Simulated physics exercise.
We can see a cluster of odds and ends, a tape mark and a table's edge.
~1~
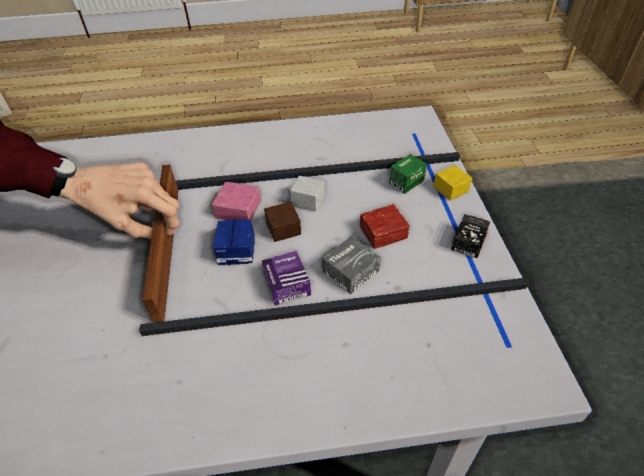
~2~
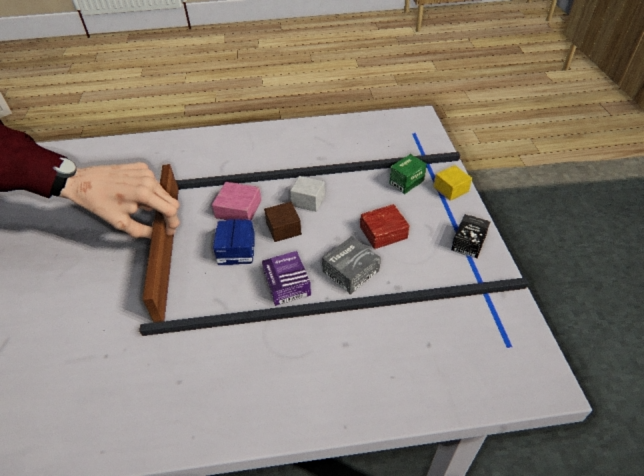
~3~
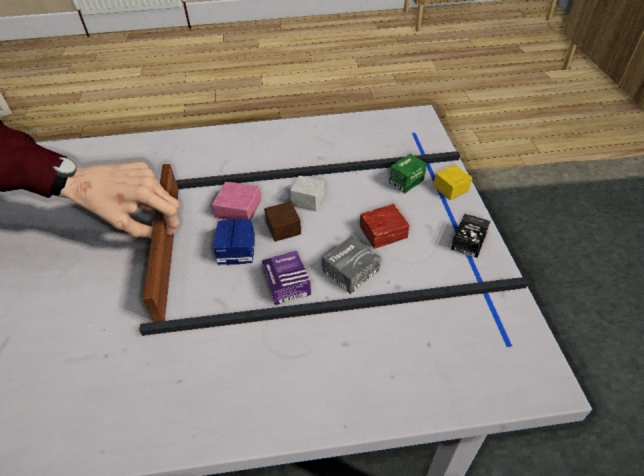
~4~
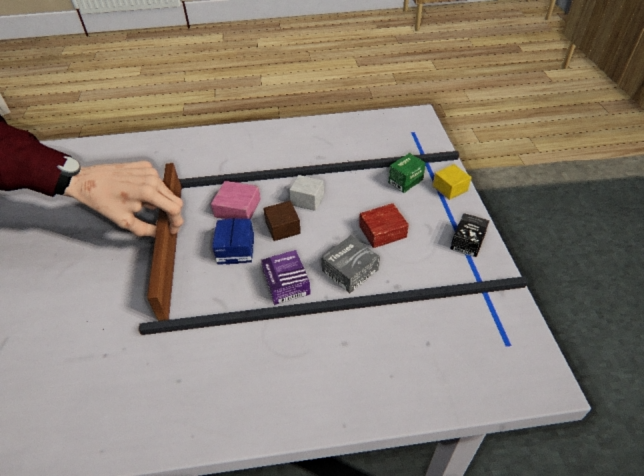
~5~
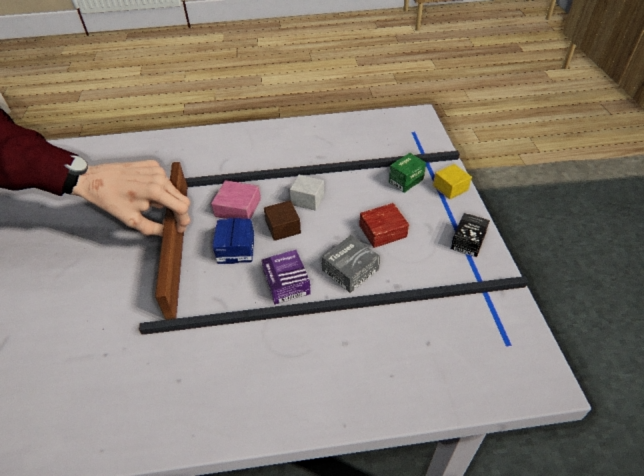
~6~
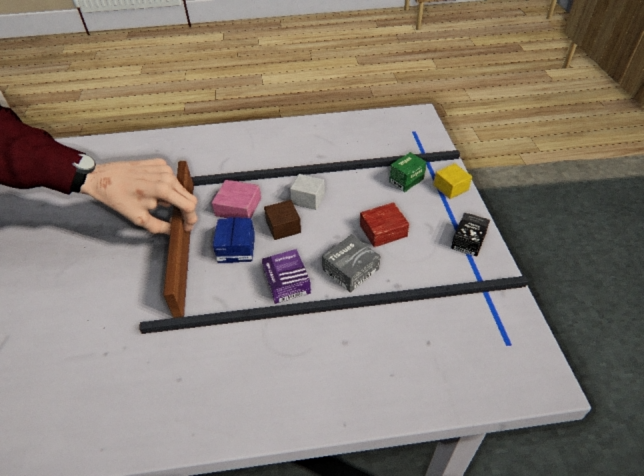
Wooden board held by a hand resting, then sliding slightly right towards colourful blocks and boxes between two dark rails.
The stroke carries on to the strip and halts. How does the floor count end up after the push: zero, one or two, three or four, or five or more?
The floor count ends at five or more.
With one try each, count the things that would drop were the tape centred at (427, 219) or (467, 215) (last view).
Ending up on the floor: First try 3, second try 7.
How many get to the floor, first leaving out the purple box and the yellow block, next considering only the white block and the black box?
Going first to second: 4 and 4.
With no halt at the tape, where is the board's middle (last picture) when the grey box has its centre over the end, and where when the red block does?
For the grey box, about (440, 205); for the red block, about (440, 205).
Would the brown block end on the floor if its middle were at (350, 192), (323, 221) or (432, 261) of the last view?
Well, the brown block goes off the edge first, goes off the edge next, and goes off the edge last.
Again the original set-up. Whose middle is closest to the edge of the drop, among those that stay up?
The foremost one is the brown block.
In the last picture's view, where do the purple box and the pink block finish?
The purple box stops around (492, 254); the pink block around (454, 172).
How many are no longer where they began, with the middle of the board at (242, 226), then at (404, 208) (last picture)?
I get 3 at the one place and 10 at the other.
Soon after, none off yet; yellow block at rest near (452, 181); black box at rest near (471, 234); green box at rest near (408, 172).
Then, none off yet; yellow block at rest near (452, 181); black box at rest near (471, 234); green box moved about its own width near (436, 166).
At rest, the number that fall off is five or more; fallen, white block, grey box, red block, green box, black box and yellow block.
